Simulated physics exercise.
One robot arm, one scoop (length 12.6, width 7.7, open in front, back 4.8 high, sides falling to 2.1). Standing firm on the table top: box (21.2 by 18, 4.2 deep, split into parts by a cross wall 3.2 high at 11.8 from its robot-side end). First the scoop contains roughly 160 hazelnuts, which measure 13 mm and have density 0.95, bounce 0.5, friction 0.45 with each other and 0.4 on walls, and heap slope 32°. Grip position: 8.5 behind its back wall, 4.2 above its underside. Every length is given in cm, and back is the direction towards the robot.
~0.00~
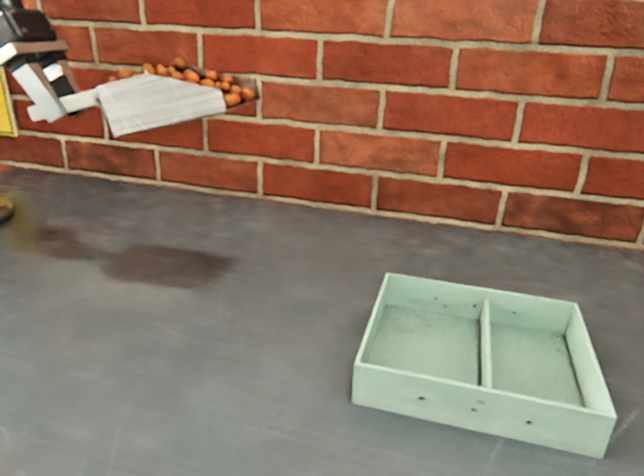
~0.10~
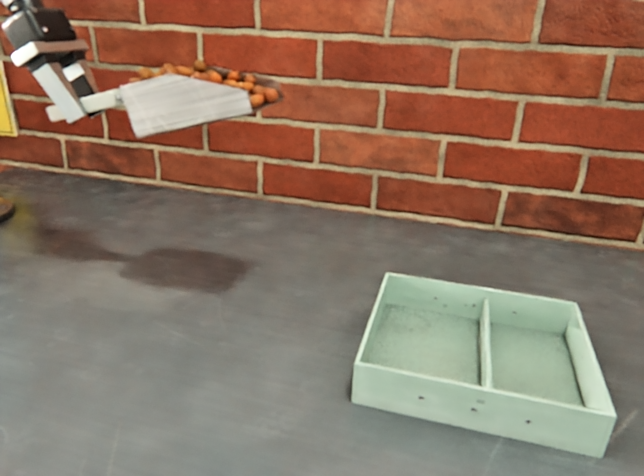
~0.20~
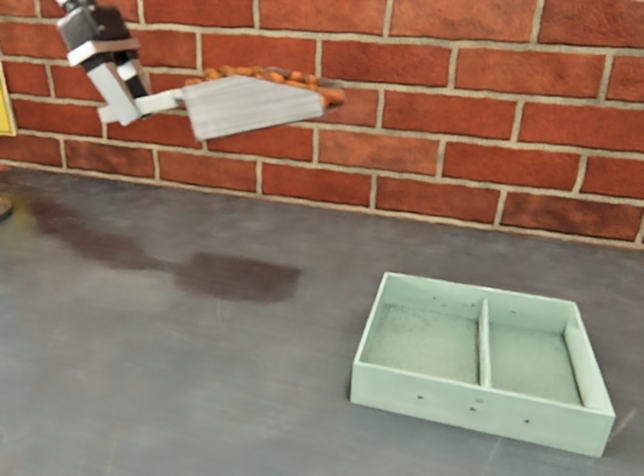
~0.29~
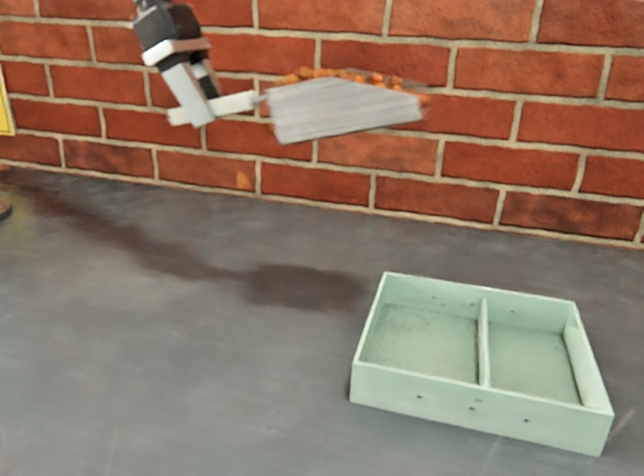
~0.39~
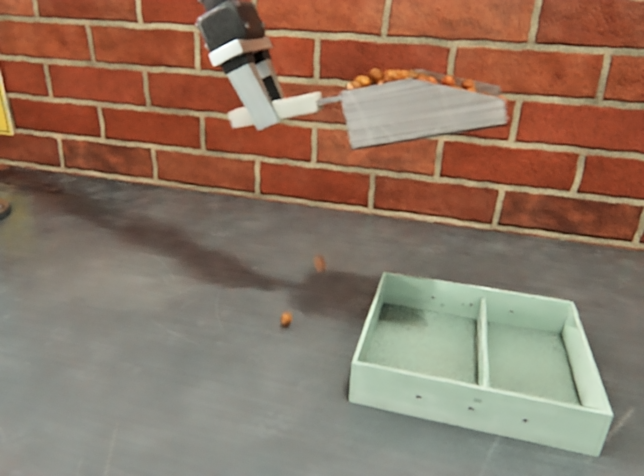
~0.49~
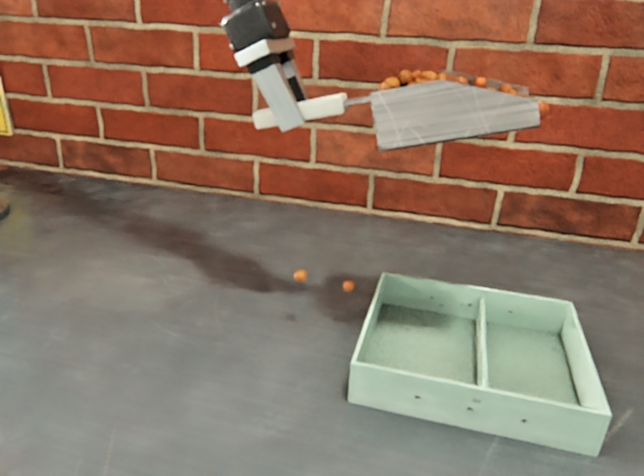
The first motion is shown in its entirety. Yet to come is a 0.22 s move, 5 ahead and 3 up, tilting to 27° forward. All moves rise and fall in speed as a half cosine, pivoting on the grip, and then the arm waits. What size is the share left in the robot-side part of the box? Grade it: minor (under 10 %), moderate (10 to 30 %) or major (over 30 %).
Minor, under 10 %.
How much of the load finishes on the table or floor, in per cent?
Near 20 in a hundred.
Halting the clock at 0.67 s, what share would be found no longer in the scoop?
Close to 5 per cent of the load is out.
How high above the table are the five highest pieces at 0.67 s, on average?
They are some 24 centimetres up.
By 0.58 s, level, highest piece 28 above the table; 160 on the scoop, 3 in flight or on a rim.
By 0.67 s, tilted 23° forward, highest piece 24 above the table; 156 on the scoop, 1 in the robot-side part, 1 in the far-side part, 1 on the table or floor, 4 in flight or on a rim.
By 0.91 s, tilted 27° forward, highest piece 19 above the table; 64 in the far-side part, 48 on the scoop, 7 on the table or floor, 1 in the robot-side part, 43 in flight or on a rim.
By 1.96 s, tilted 27° forward, highest piece 5 above the table; 132 in the far-side part, 30 on the table or floor, 1 in the robot-side part.
Final count, 132 in the far-side part, 30 on the table or floor, 1 in the robot-side part. That is 1 % in the robot-side part of the box.
